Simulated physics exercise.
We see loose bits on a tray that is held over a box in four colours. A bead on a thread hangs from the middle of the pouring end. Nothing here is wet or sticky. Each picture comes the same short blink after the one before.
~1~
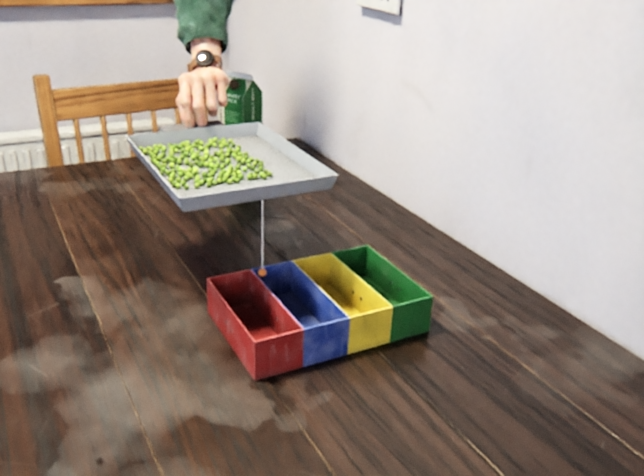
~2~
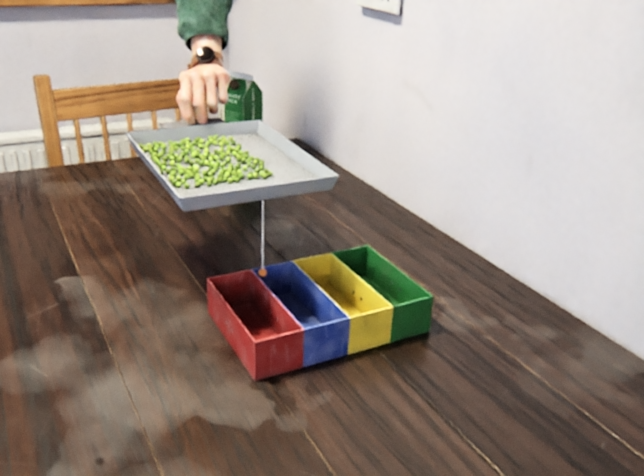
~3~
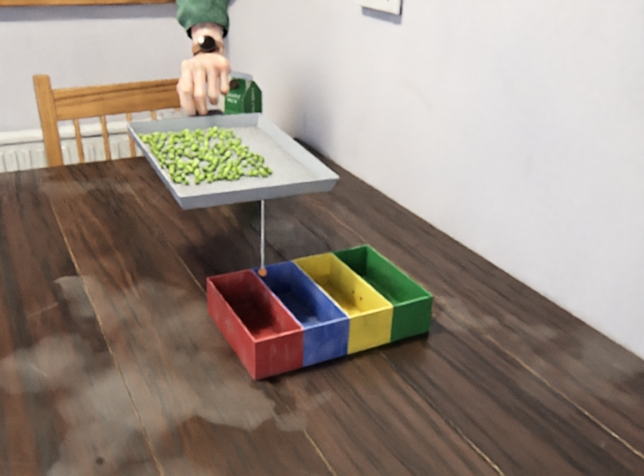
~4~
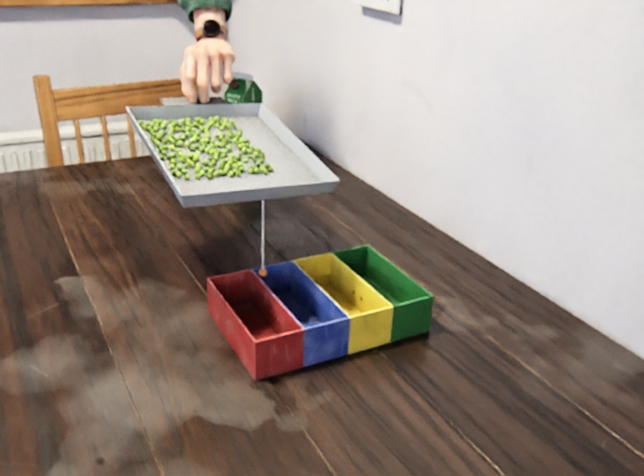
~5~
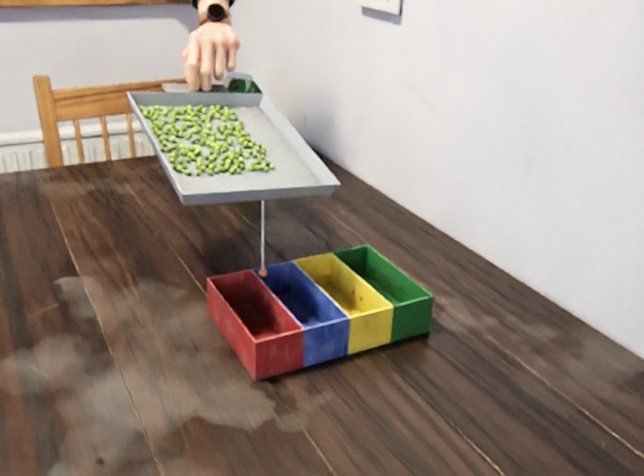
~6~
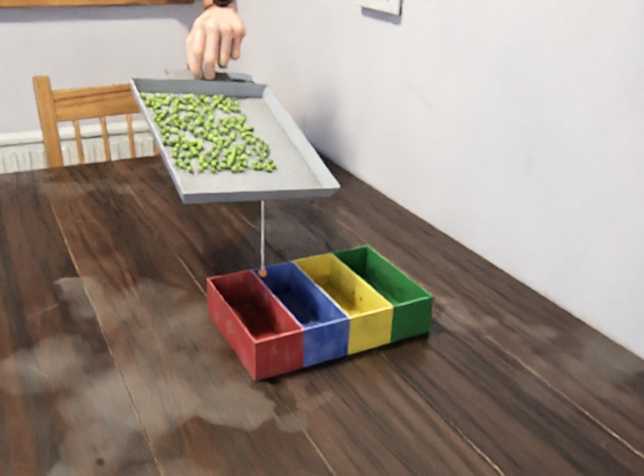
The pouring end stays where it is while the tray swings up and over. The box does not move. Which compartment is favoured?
The yellow cell gets the most.
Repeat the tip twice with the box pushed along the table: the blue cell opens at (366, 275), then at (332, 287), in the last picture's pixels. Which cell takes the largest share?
First the red one, then the blue cell.
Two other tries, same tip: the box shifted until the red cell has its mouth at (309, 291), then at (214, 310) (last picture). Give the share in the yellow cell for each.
The first gives 0 %, the second 40 %.
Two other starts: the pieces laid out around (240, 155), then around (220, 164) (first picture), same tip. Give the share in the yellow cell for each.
First some 90, then 70 per cent.
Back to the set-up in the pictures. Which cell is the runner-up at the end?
Next in line is the cell in blue.
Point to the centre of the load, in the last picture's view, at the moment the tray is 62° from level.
Near (305, 197).
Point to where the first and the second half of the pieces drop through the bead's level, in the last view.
First near (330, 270), later near (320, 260).
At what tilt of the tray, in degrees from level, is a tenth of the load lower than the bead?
At some 70 degrees.
Shortly afterwards, tray tipped steeply; the bulk on the tray; only a few in the yellow cell; near a quarter falling or outside the box.
Next, tray tipped right over; near a third on the tray; near a third in the yellow cell; a little in the blue cell; only a few in the green cell; a little falling or outside the box.
Some moments later, tray tipped past a quarter turn; near two thirds in the yellow cell; near a quarter in the blue cell; only a few in the green cell; only a few falling or outside the box.
In the end, tray tipped past a quarter turn; near two thirds in the yellow cell; near a quarter in the blue cell; only a few in the green cell; none at all in the red cell; only a few outside the box.
